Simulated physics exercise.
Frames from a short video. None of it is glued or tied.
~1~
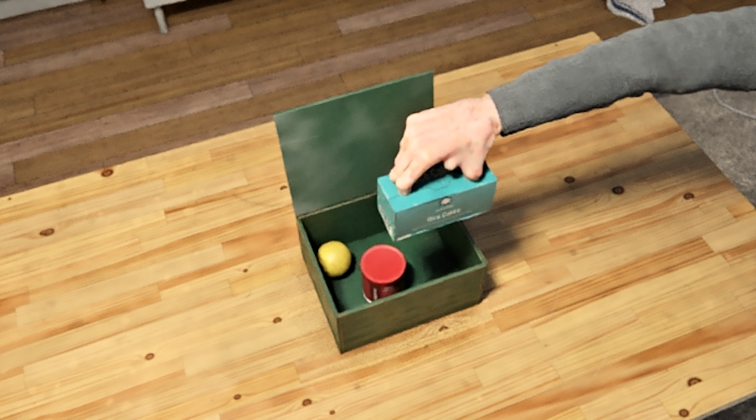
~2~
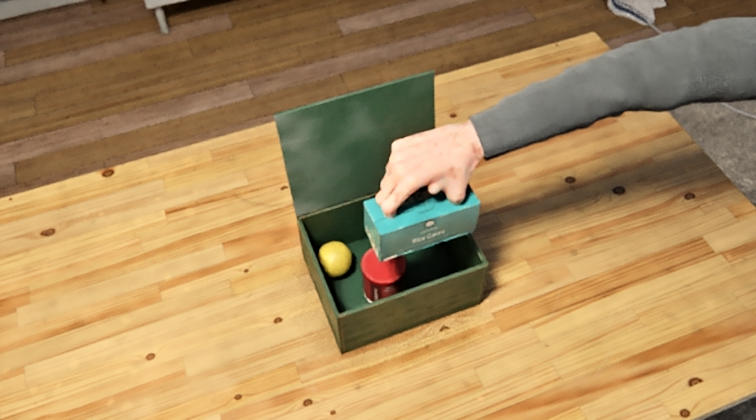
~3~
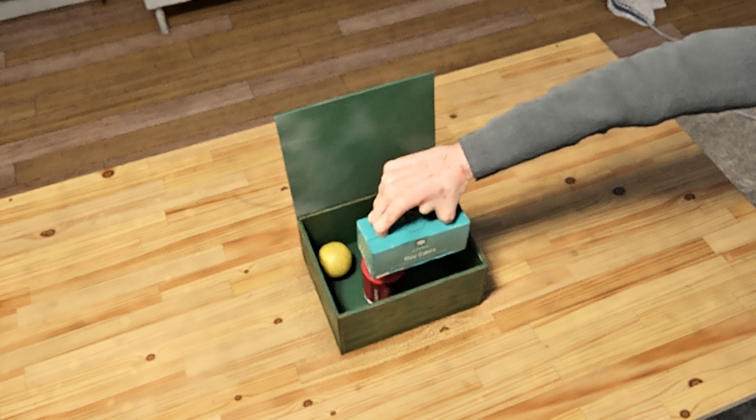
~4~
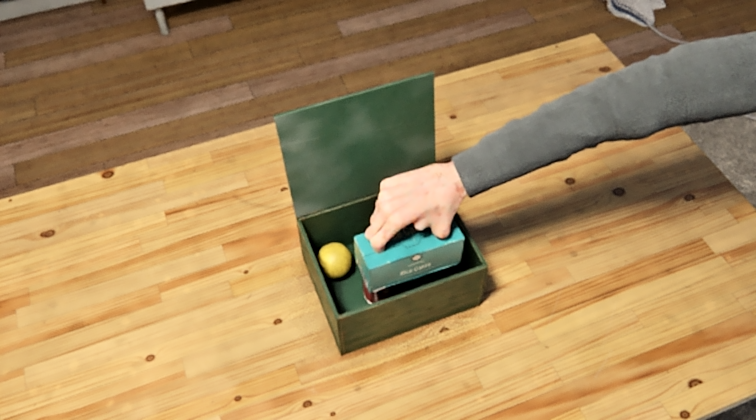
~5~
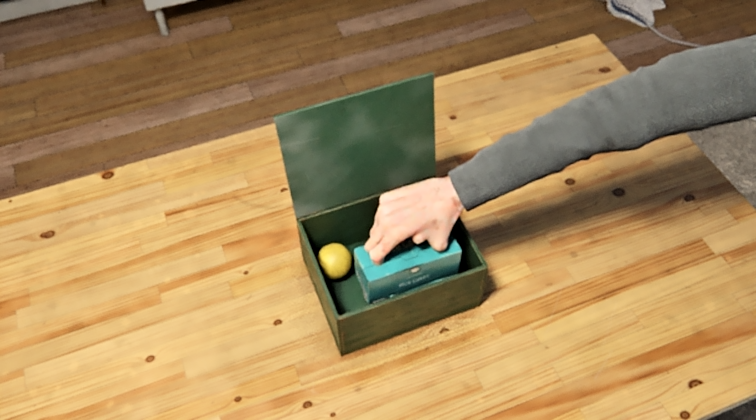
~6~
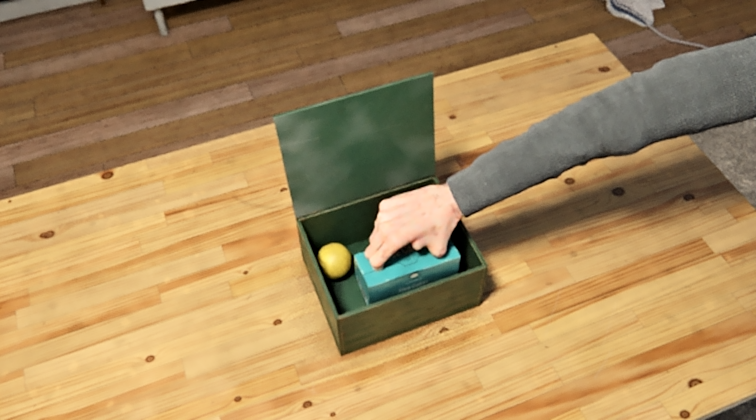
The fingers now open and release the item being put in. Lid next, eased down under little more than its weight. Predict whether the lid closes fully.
Prediction: It does not close fully.
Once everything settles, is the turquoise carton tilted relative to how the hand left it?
By the end it has leaned over.
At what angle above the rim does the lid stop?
I'd say roughly 18 degrees above the rim.
Then, 1.10 s later than the last frame, lid starting down; turquoise carton tilted by 28° near (418, 269).
Then, 1.50 s later than the last frame, lid 70° above the rim; turquoise carton tilted by 63° near (429, 260).
Then, 1.70 s later than the last frame, lid 48° above the rim; turquoise carton tilted by 68° near (424, 250).
Then, 1.90 s later than the last frame, lid 21° above the rim; turquoise carton on its side near (435, 257).
When it is over, lid 19° above the rim; lying over in the box, turquoise carton; the other 2 as before. End places, in pixels of the last picture, turquoise carton near (441, 258).
